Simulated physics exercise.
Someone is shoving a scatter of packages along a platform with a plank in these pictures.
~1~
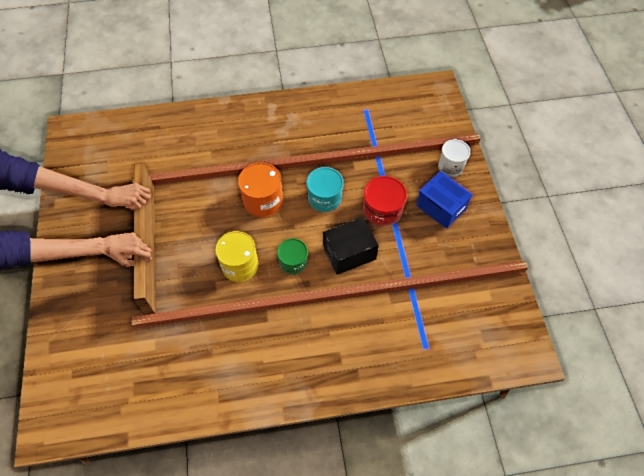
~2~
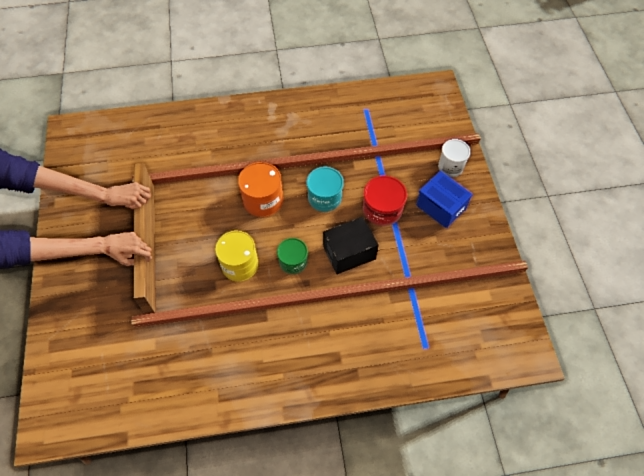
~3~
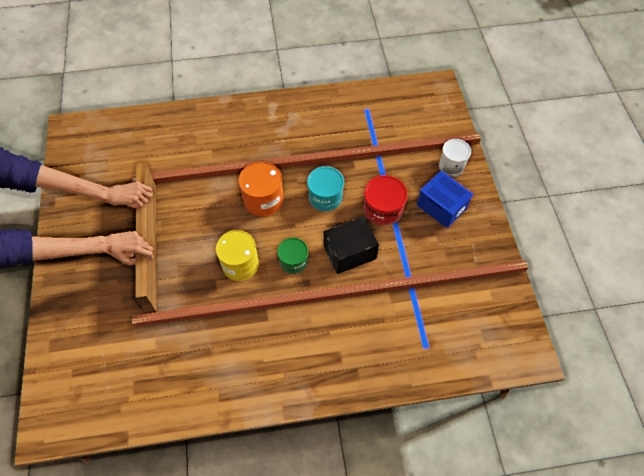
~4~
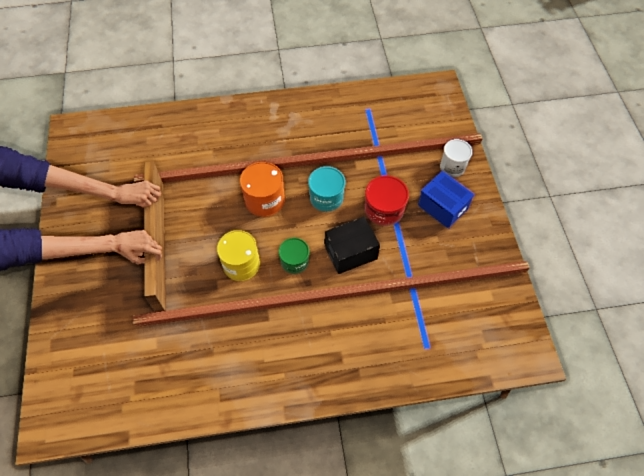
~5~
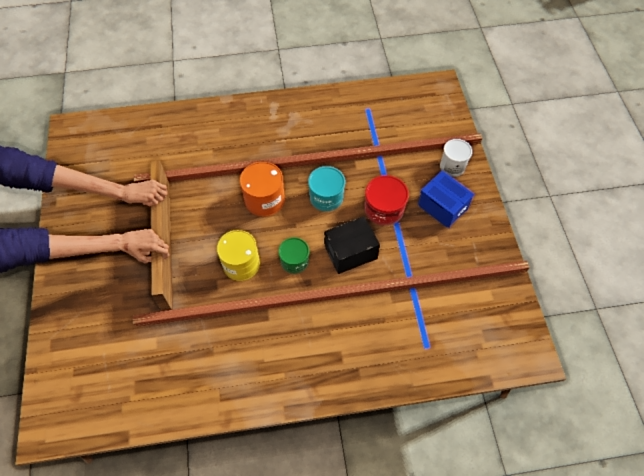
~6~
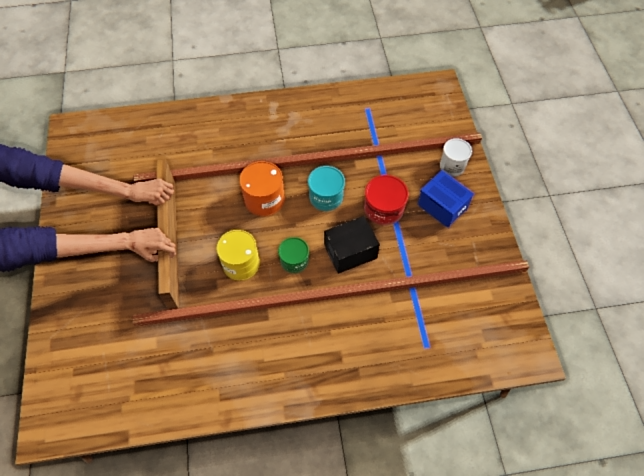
A person's two hands grip a plank at the left of a wooden table on a tiled floor, seen from above at an angle. Between two reddish rails sit orange, teal, red, yellow and green containers and a black package, with a white pail and blue tote beyond a blue tape line. The hands hold nearly still, then slide the plank slightly right, while the packages and view stay put.
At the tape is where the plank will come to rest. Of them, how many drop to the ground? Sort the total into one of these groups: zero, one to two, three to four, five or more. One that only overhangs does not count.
It goes in the group zero.
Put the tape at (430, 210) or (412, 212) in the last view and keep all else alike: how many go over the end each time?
The first try gives 1 and the second gives 0.
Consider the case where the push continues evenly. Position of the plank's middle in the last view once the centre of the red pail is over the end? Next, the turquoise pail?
Roughly (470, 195); roughly (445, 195).
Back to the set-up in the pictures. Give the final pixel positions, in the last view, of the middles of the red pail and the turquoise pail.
The first comes to rest at (434, 201), and the second at (443, 171).
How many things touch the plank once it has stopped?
That comes to 2.
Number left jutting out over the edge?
The count is 0.
Early on, none off yet; white pail at rest near (455, 158); blue tote at rest near (445, 200); red pail at rest near (385, 201).
A while later, none off yet; white pail at rest near (455, 158); blue tote moving near (449, 199); red pail travelled a little near (404, 204).
Finally, the number that fall off is zero.
